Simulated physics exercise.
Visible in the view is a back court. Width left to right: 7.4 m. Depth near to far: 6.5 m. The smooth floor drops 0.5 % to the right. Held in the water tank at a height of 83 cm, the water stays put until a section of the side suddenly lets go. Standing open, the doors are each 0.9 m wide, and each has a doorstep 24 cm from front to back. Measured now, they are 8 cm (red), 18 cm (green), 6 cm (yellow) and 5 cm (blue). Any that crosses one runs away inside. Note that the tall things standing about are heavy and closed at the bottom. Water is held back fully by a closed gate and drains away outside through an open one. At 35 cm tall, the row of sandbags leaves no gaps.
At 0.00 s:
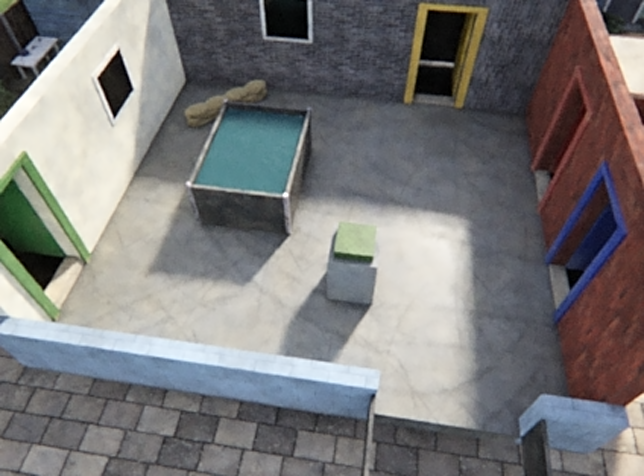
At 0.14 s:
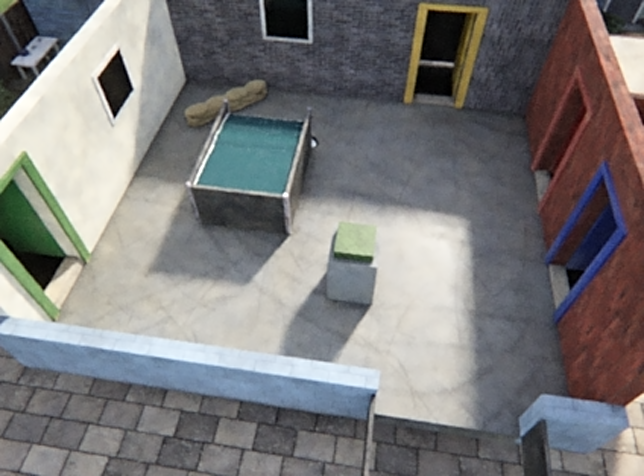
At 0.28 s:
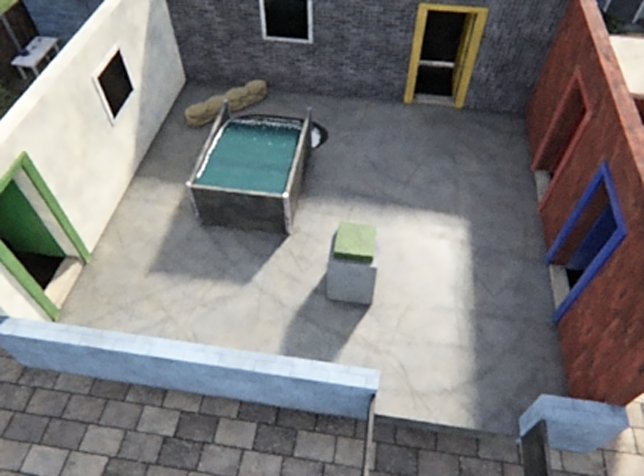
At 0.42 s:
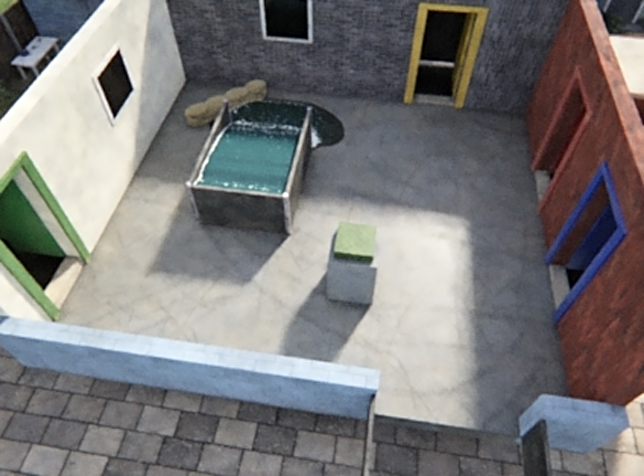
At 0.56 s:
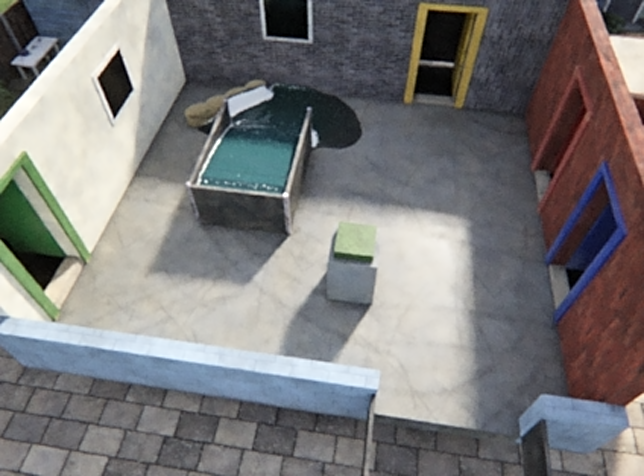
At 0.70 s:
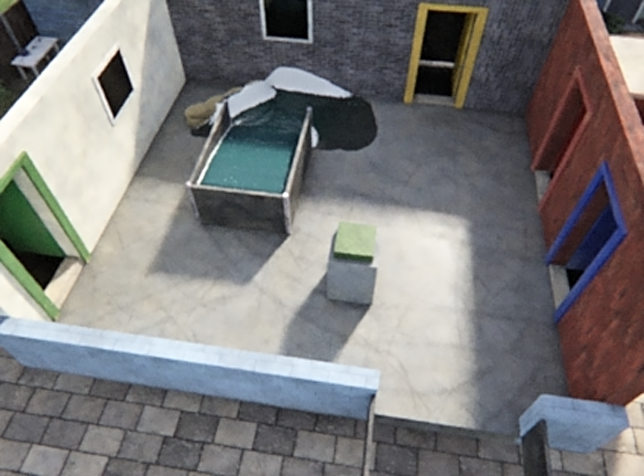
Teal water pouring from the far side of a raised tank in a walled courtyard, spreading across the grey floor behind it.
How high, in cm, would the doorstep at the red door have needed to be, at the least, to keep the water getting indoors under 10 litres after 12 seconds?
About 17 cm.
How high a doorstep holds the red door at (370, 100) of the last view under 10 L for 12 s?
It needs roughly 21 cm.
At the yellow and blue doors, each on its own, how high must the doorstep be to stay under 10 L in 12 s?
Some 8.0 cm for yellow, some 5.5 cm for blue.
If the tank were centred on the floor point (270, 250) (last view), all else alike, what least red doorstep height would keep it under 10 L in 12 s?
Then roughly 12.5 cm.
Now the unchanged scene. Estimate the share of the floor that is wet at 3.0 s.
Wet: Close to 45 %.
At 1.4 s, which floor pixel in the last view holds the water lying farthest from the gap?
Roughly at (447, 106) in the last view.
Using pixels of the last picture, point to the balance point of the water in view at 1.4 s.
My guess is close to (278, 142).
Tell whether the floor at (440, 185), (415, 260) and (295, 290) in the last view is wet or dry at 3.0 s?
In the order asked: Soaked, untouched, untouched.
After 1.4 s water covers 15 % of the floor, deepest (59 cm) near (289, 90); it has not reached the red door.
After 3.0 s water covers 45 % of the floor, deepest (36 cm) near (518, 124); 19 cm at the red door, 3 litres in over its 8 cm doorstep.
After 12.0 s water covers 95 % of the floor, deepest (9 cm) near (545, 421); 5 cm at the red door, 85 litres in over its 8 cm doorstep.
At the red door as built, the water arrived by 2.7 s and peaked near 19 cm at 3.0 s.
With a doorstep of 15 cm, 18 litres would have come in within the 12 s; with 20.5 cm, 2 litres. So under 10 litres takes about 17 cm.
